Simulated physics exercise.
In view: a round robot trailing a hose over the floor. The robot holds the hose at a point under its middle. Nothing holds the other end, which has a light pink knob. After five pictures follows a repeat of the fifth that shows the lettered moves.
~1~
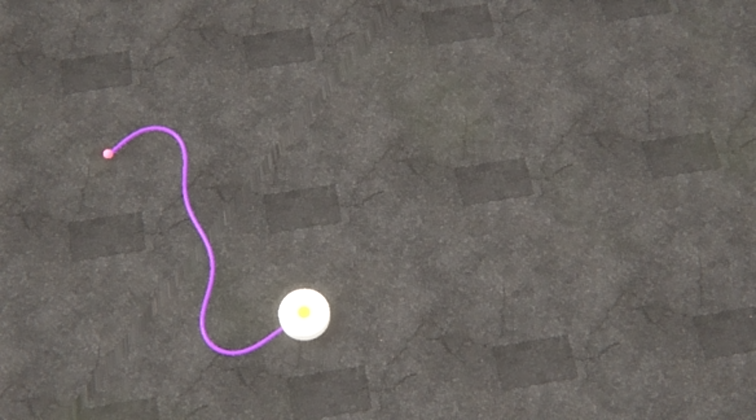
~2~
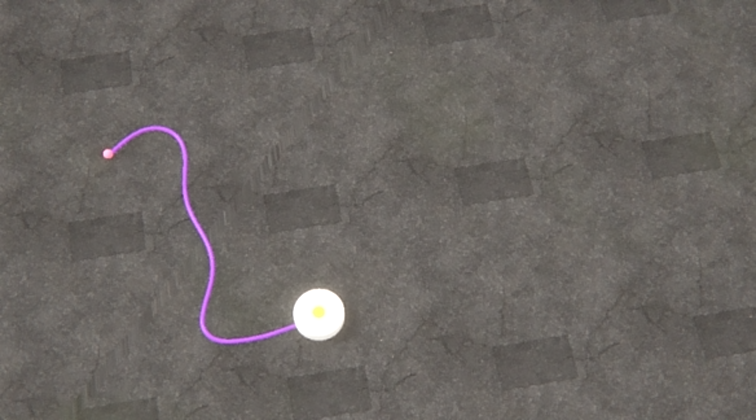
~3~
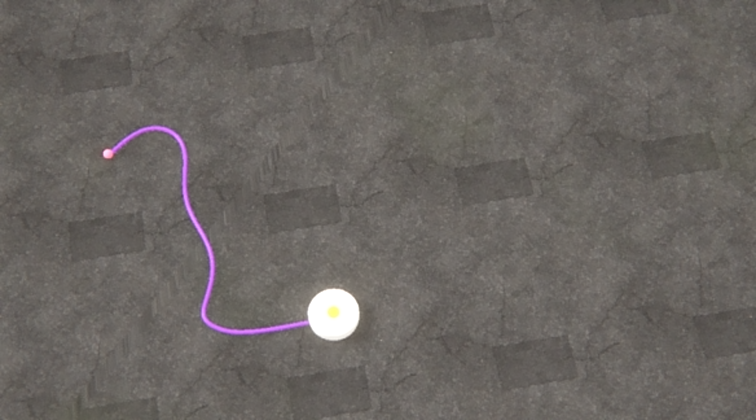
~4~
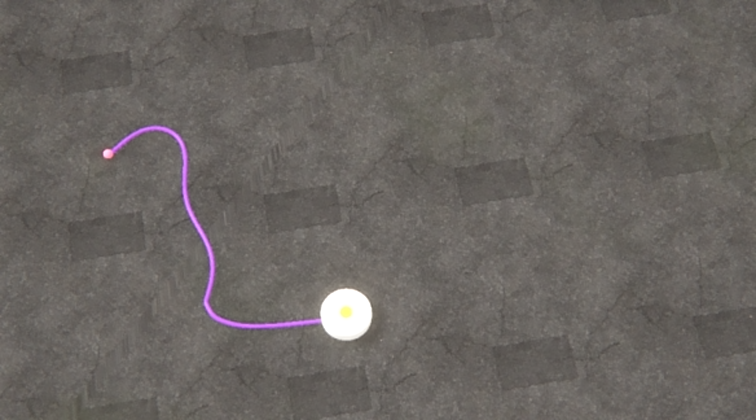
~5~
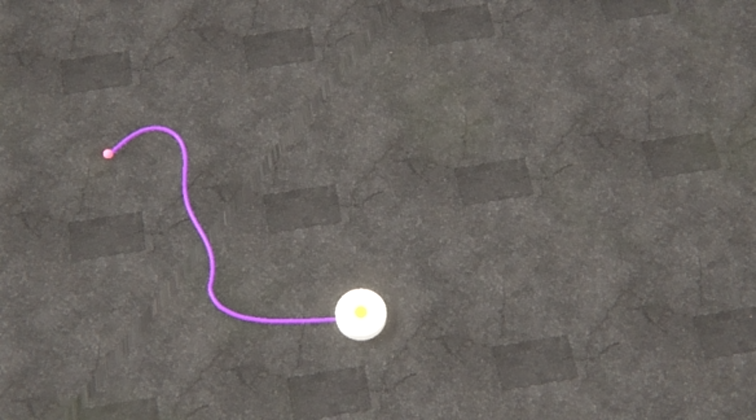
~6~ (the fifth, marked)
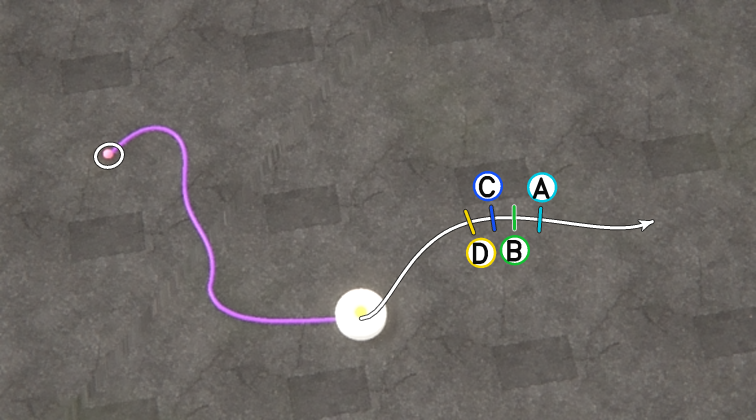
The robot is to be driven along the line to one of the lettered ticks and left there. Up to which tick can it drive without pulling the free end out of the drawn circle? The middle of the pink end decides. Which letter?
B.
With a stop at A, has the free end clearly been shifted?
Yes.
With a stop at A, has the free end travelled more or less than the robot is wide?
By then, less.
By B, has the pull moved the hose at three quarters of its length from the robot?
Yes.
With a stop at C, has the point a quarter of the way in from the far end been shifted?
By then, yes.
On the marked copy, A at (540, 220); B at (514, 218); C at (493, 218); D at (470, 222); the ring at (109, 156); the route from (361, 319) via (489, 219) to (653, 222).
Taking B. A third of the way, robot (406, 267), middle of the hose (206, 240), free end (108, 154).
Two thirds of the way, robot (457, 223), middle of the hose (244, 224), free end (108, 154).
When it is over, robot (515, 214), middle of the hose (300, 203), free end (112, 151); the free end is still in its ring.
As for the rest, A drags the free end to (131, 149); C is safe but short; D is safe but short.
